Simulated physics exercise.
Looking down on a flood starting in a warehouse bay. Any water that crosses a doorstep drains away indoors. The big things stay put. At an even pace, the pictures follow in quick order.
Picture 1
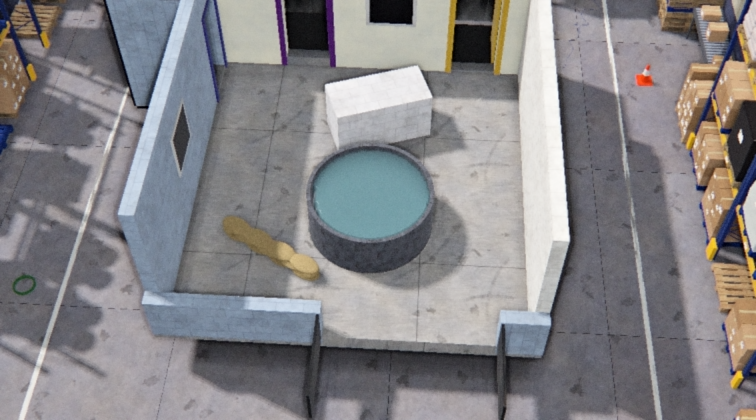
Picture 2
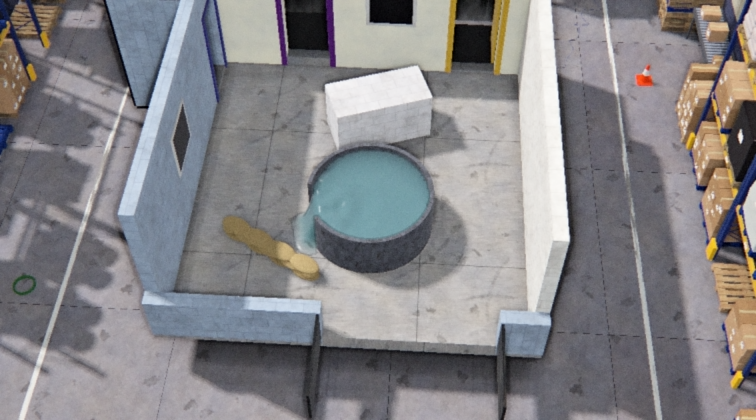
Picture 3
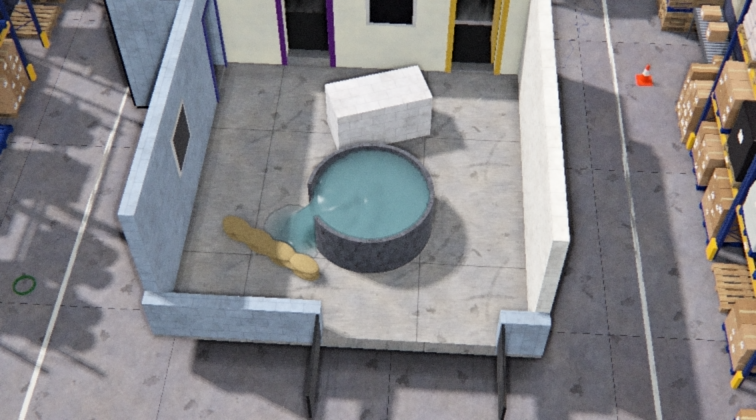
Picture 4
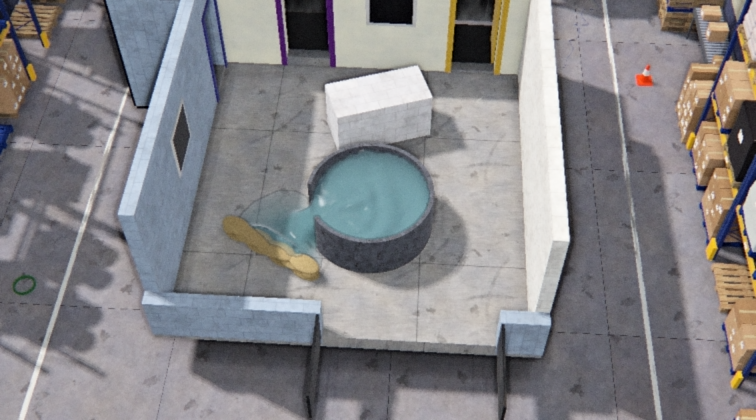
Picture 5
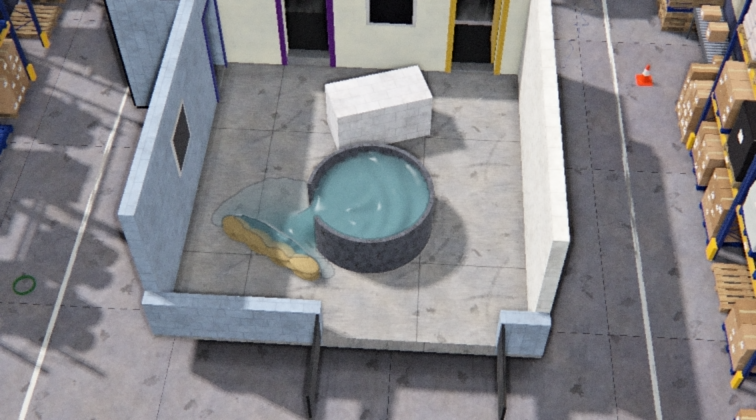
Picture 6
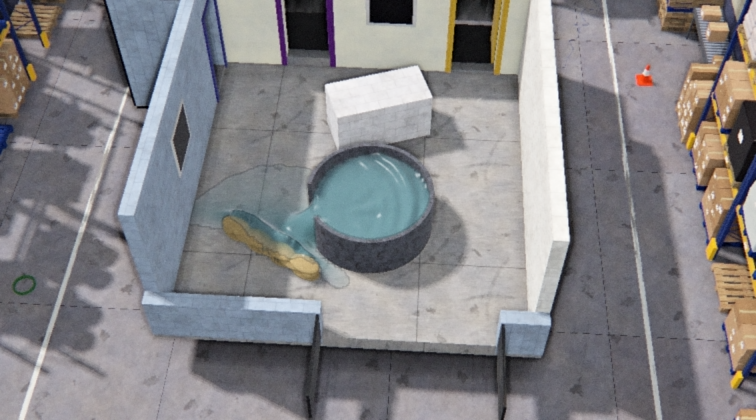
To begin with, a round dark-walled pool of still blue-green water stands in a walled warehouse bay, near a white block and a low tan barrier. Water then pours out of the pool's left side and reaches the barrier. It spreads steadily leftward across the grey floor behind and around the barrier, while ripples cross the pool.
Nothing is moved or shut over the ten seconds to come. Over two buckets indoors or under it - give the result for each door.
As I see it, the yellow door will get more than two buckets; the purple door will get two buckets at most; the blue door will get more than two buckets.
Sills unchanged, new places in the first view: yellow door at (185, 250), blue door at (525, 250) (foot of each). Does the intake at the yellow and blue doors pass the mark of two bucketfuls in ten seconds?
Yellow goes over, blue stays under.
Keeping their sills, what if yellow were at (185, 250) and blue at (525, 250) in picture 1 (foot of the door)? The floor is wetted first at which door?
I'd go with the yellow-painted one.
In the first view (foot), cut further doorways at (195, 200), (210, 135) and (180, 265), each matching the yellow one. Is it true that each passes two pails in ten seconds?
Well, the first one overshoots, the next overshoots, and the last overshoots.
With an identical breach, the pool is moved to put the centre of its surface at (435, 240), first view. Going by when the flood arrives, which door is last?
In my view it is the yellow one.
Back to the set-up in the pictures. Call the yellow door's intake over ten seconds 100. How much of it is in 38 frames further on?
It works out at roughly 5 percent of the ten-second total.
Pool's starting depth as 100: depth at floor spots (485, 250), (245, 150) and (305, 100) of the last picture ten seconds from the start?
Roughly 8 per cent, 8 per cent and 8 per cent.
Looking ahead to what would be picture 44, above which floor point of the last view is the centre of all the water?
Close to pixel (331, 178).
A moment on, water covers 25 % of the floor; the yellow door not reached, the purple door not reached, the blue door not reached.
Next, water covers 35 % of the floor; the yellow door not reached, the purple door not reached, the blue door wet at the sill, nothing in.
Then, water covers 50 % of the floor; the yellow door not reached, the purple door wet at the sill, nothing in, the blue door under two buckets in.
Later, water covers 70 % of the floor; the yellow door under two buckets in, the purple door wet at the sill, nothing in, the blue door far over two buckets in.
In the end, water covers 95 % of the floor; the yellow door over two buckets in, the purple door wet at the sill, nothing in, the blue door far over two buckets in.
